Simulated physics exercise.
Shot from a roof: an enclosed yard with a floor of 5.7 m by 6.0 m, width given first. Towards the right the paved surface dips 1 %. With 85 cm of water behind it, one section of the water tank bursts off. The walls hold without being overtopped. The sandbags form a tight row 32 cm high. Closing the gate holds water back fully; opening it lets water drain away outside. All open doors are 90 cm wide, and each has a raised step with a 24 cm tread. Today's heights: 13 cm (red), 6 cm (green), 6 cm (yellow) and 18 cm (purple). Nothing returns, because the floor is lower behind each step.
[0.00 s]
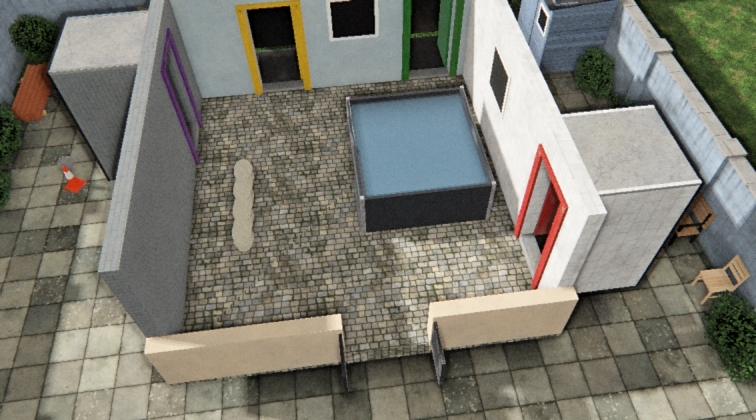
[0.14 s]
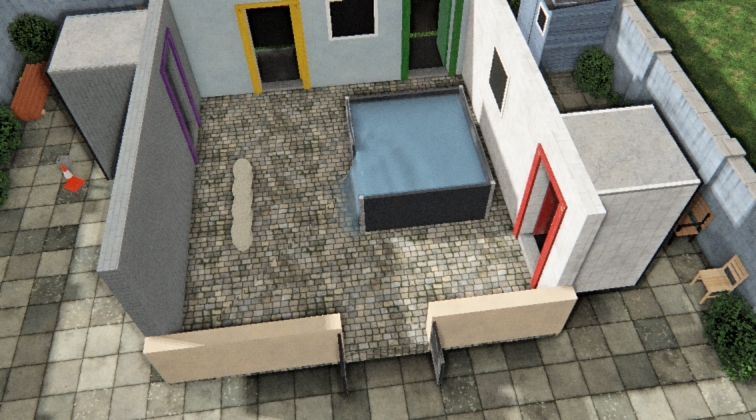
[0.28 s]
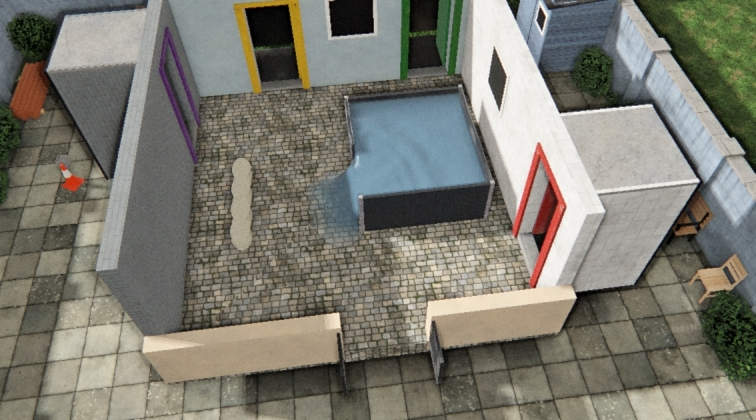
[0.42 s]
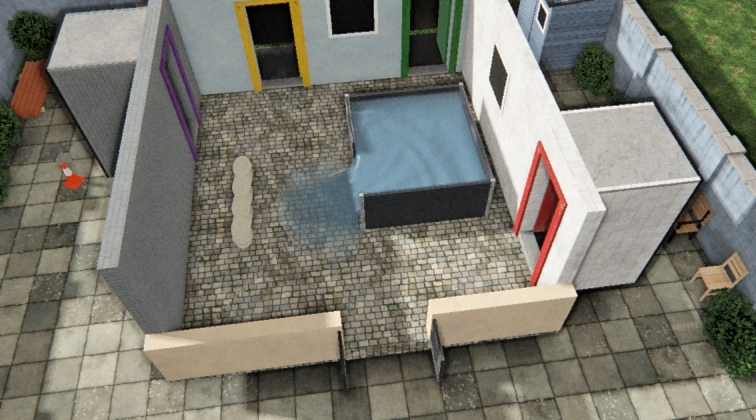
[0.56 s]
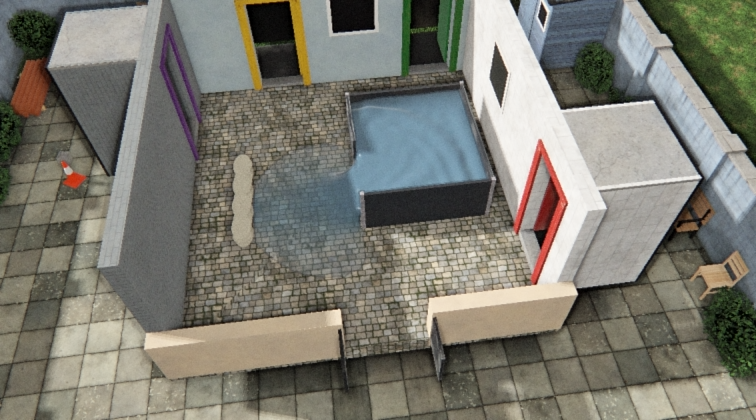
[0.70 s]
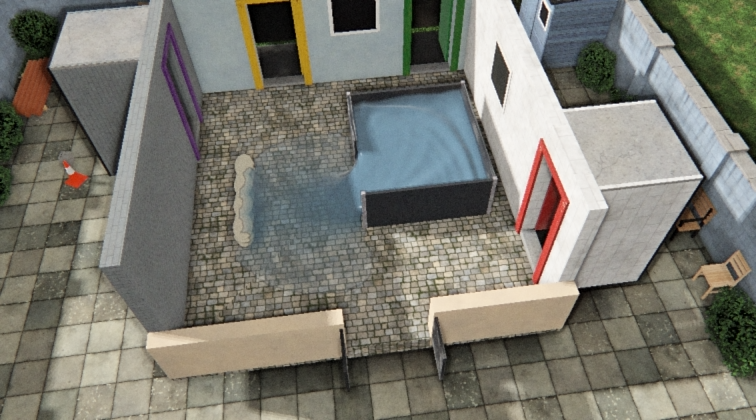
We see a walled, cobbled yard from above, with a tank of still blue water near the right wall; water then pours from its left side and spreads leftward over the cobbles, reaching a row of pale round shapes.
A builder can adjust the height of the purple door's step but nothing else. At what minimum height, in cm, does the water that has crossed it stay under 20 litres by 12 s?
From about 16 cm.
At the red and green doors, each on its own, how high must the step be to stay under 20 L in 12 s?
Close to 14.0 cm (red) and close to 19 cm (green).
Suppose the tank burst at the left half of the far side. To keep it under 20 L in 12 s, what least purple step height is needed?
Close to 21 cm at the least.
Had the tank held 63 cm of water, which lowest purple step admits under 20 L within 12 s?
The step would need to be some 10.0 cm high.
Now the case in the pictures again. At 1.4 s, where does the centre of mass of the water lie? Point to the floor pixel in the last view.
I'd put it close to (374, 184).
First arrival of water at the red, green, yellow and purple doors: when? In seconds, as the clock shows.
Red 4.0 s, green 3.4 s, yellow 2.0 s, purple 1.3 s.
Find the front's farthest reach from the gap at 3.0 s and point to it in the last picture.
The farthest wet point sits near (203, 95) in the last view.
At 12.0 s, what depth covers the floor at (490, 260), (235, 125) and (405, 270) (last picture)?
Roughly 14, 7 and 13 centimetres.
After 1.4 s water covers 40 % of the floor, deepest (50 cm) near (264, 222); 3 cm at the purple door, 0 litres in over its 18 cm step.
After 3.0 s water covers 60 % of the floor, deepest (36 cm) near (254, 334); 9 cm at the purple door, 0 litres in over its 18 cm step.
After 12.0 s water covers 95 % of the floor, deepest (18 cm) near (438, 113); 7 cm at the purple door, 10 litres in over its 18 cm step.
At the purple door as built, the water arrived by 1.3 s and peaked near 25 cm at 4.4 s.
Run again over the same 12 s with other heights there, 39 litres in over 13 cm, 12 litres over 17.5 cm. The limit of 20 litres is kept from about 16 cm up.
